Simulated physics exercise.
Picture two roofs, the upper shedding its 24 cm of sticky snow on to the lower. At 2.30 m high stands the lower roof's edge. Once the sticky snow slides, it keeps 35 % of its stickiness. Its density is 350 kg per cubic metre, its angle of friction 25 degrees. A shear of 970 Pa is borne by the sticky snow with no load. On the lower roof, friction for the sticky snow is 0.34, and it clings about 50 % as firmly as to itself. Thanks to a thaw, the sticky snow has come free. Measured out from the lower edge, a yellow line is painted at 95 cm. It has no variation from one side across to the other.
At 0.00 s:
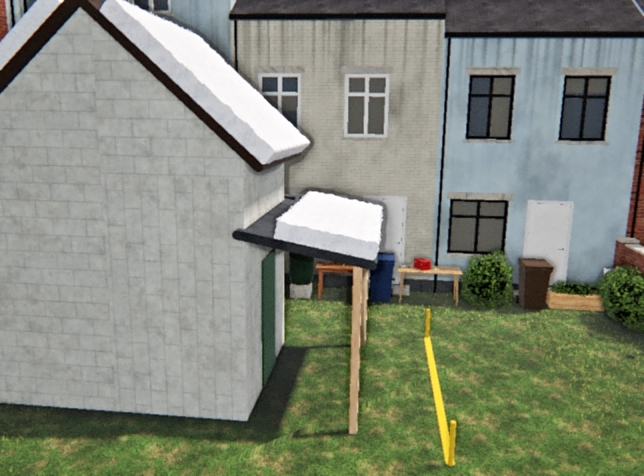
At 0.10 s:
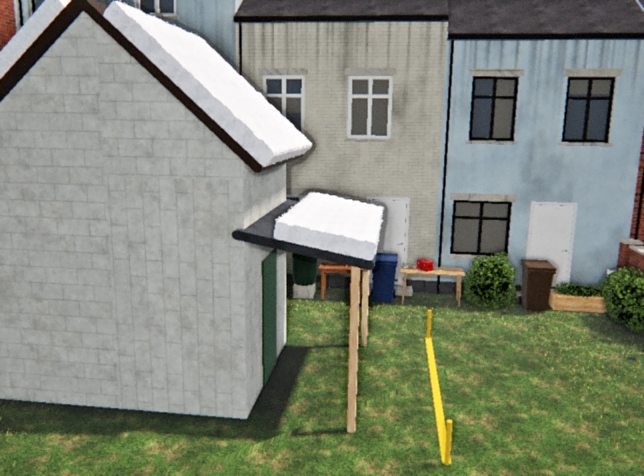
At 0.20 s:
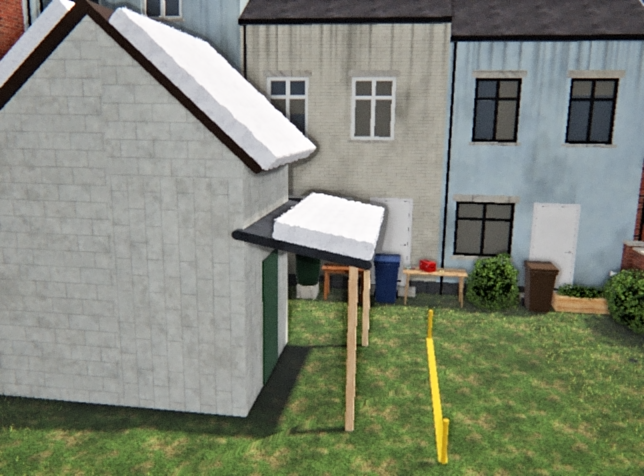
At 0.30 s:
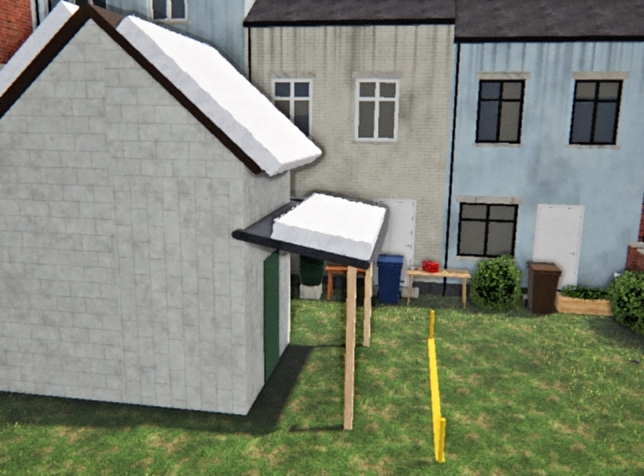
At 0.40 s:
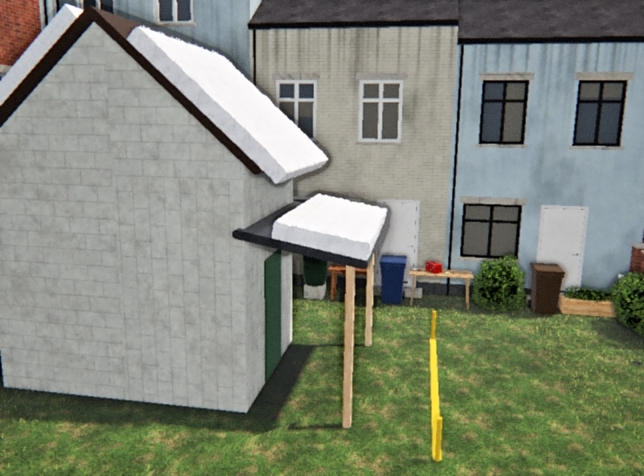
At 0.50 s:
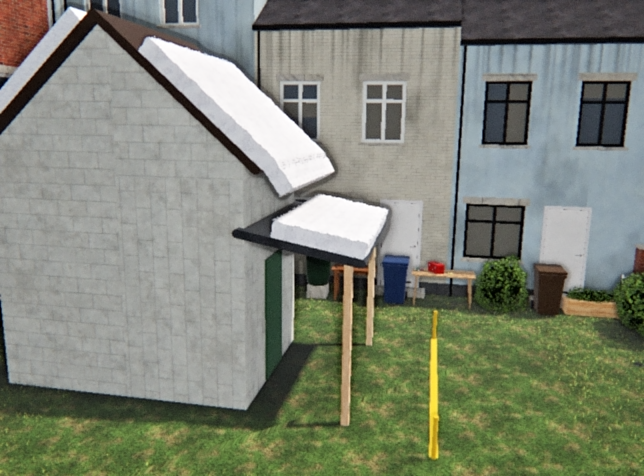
Snow on the upper roof slides slowly down past its edge toward the lower roof.
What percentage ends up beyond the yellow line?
About 24 %.
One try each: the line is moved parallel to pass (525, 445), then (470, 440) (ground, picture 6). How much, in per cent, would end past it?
About 2 %, then about 10 %.
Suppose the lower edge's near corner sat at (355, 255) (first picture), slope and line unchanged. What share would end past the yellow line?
35 %.
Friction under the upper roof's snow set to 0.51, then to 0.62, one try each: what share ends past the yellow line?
Respectively near 8 % and near 0 %.
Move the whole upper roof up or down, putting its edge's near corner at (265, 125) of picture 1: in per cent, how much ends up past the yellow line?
That would come to around 50 %.
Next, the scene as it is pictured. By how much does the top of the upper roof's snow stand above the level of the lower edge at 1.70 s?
Height above lower edge: Approx. 0.7 m.
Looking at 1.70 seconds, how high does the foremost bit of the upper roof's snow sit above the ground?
Somewhere around 1.4 metres, I'd say.
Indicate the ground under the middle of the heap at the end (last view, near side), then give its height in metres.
It sits close to (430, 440), some 0.3 m high.
By 1.05 s, none is below the lower edge and 0 % is past the line.
By 1.70 s, 16 % is below the lower edge and 2 % is past the line.
By 2.35 s, 47 % is below the lower edge and 20 % is past the line.
By 3.00 s, 48 % is below the lower edge and 24 % is past the line.
By 3.90 s, at the end, 48 % is below the lower edge and 24 % is past the line.
